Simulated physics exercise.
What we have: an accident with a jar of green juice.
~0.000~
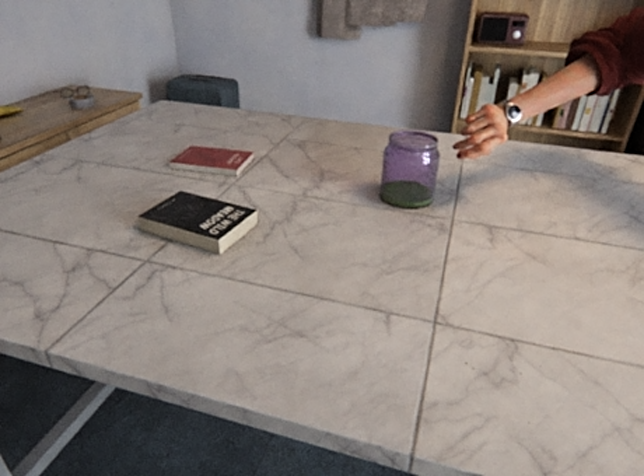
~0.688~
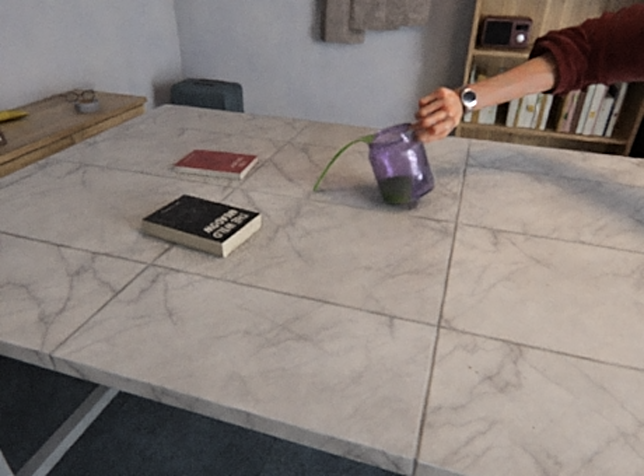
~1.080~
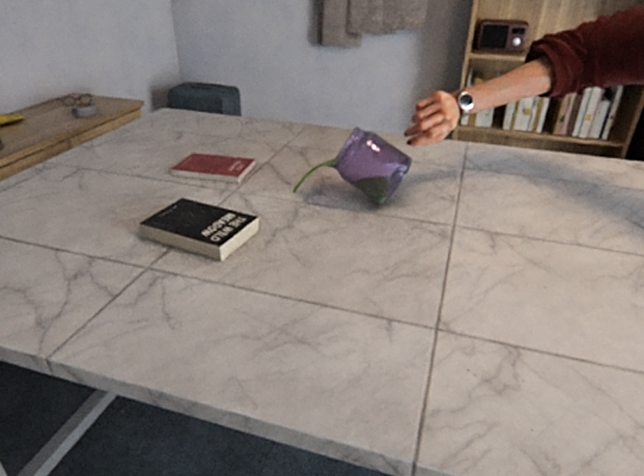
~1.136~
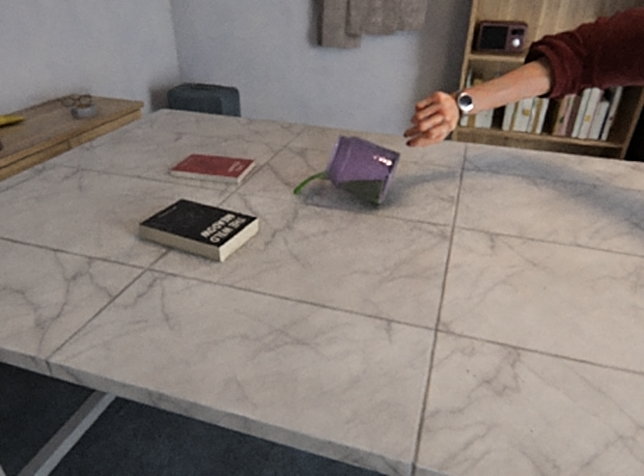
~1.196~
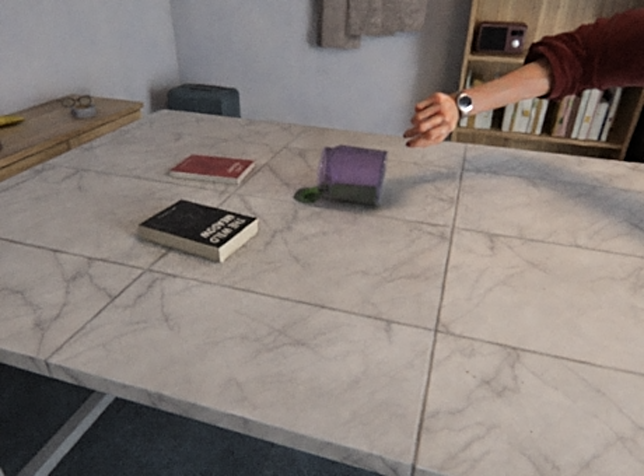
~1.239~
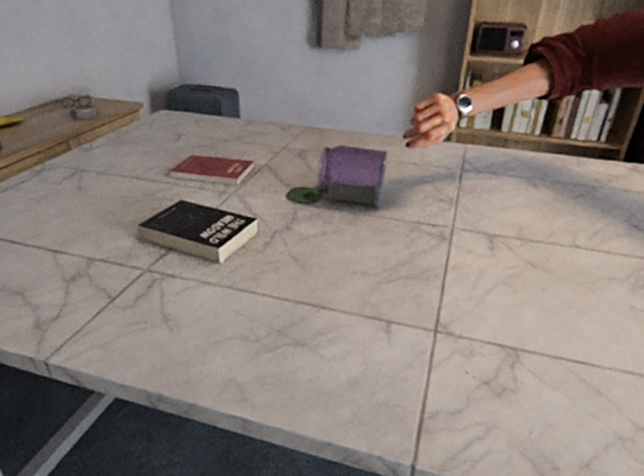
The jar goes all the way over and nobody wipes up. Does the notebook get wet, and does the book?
As for the notebook, it is reached; the book escapes.
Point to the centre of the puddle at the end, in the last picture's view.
Around (253, 190).
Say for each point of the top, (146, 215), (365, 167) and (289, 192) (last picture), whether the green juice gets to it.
First clear of it, second untouched, third soaked.
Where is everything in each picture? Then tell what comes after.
It stands upright; jar (410, 167) nearly empty; notebook (213, 157); book (198, 213), in the first frame.
It is being nudged; jar (399, 161) tipped 25°, in the second frame.
It is falling; jar (369, 163) tipped 60°; book (200, 220), in the third frame.
It is falling; jar (359, 167) tipped 75°; notebook (214, 165), in the fourth frame.
It is down; jar (351, 173) tipped 85°; a puddle starts at (308, 195), in the fifth frame.
It is down; jar (350, 174) tipped 85°; a puddle starts at (304, 195); notebook (213, 166); book (198, 222), in the sixth frame.
By 1.6 s, the puddle covers about as much as a saucer; the notebook is in it; the book is clear of it.
By 3.6 s, the puddle covers about as much as a saucer; the notebook is in it; the book is clear of it.
